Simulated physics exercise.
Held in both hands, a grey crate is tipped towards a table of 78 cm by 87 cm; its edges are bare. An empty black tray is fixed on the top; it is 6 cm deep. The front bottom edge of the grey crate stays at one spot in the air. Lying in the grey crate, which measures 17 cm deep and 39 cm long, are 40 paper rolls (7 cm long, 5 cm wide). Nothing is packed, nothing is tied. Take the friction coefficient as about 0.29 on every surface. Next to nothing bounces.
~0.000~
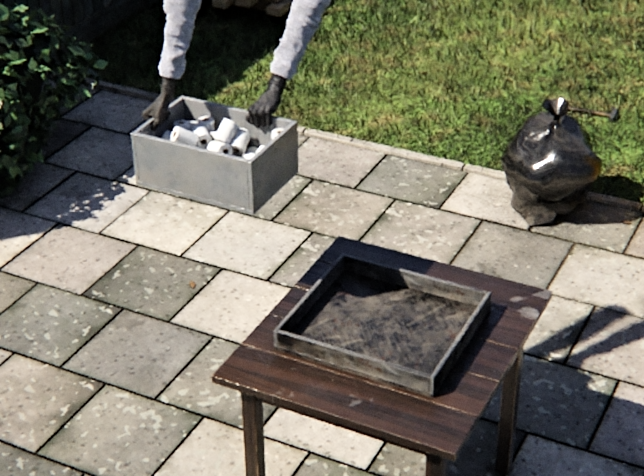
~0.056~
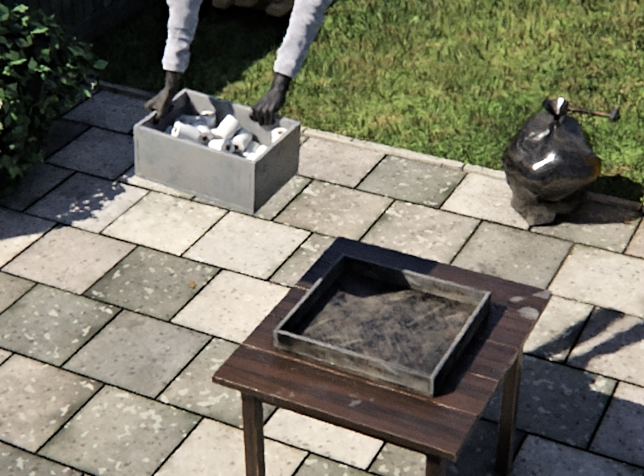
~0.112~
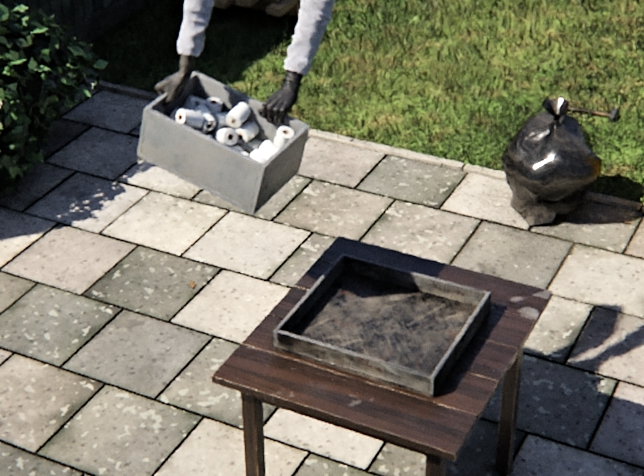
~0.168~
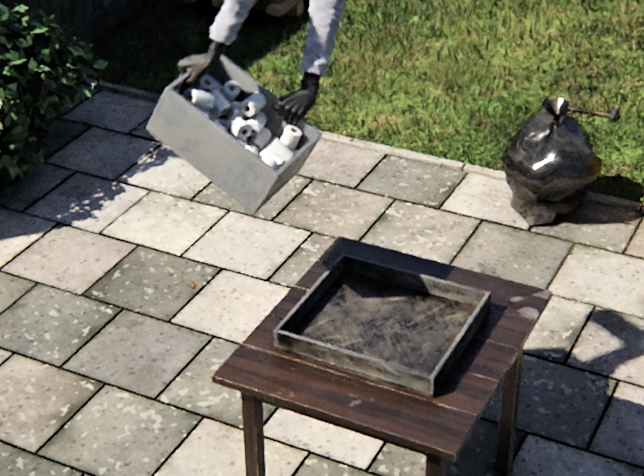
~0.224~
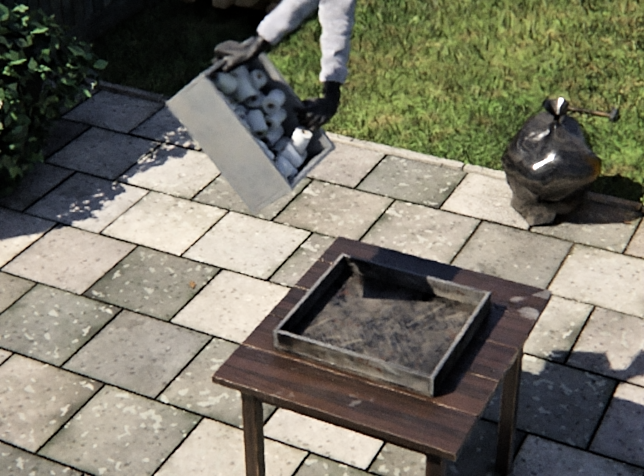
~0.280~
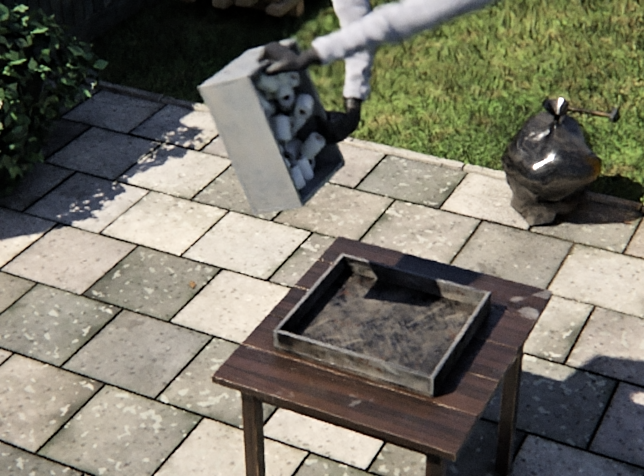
Two gloved hands lift a grey crate of white rolls and tilt it steeply rightward.
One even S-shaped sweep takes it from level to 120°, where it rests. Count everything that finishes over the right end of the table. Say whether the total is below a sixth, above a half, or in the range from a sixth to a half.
The fraction falls in the sixth-to-half range.
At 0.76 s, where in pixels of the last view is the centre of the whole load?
Somewhere near (445, 337) in the last picture's pixels.
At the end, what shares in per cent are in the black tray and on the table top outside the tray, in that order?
Roughly 60 and 0 per cent.
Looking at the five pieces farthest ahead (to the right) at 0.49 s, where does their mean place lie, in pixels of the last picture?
Mean position approx. (424, 190).
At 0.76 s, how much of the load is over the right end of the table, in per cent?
I'd say near 25 per cent at that moment.
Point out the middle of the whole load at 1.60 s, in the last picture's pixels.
I'd place it about (447, 341) in the last view.
After 0.49 s, tilt 119°; 19 still in the grey crate and 21 in the air.
After 0.76 s, tilt 120°; 1 still in the grey crate, 17 in the black tray, 8 on the table top outside the tray, 10 over the right end of the table and 4 in the air.
After 1.12 s, tilt 120°; 24 in the black tray and 16 over the right end of the table.
When it is over (at 1.60 s), 24 in the black tray and 16 over the right end of the table. Asked share, 16 of 40, 40 per cent.
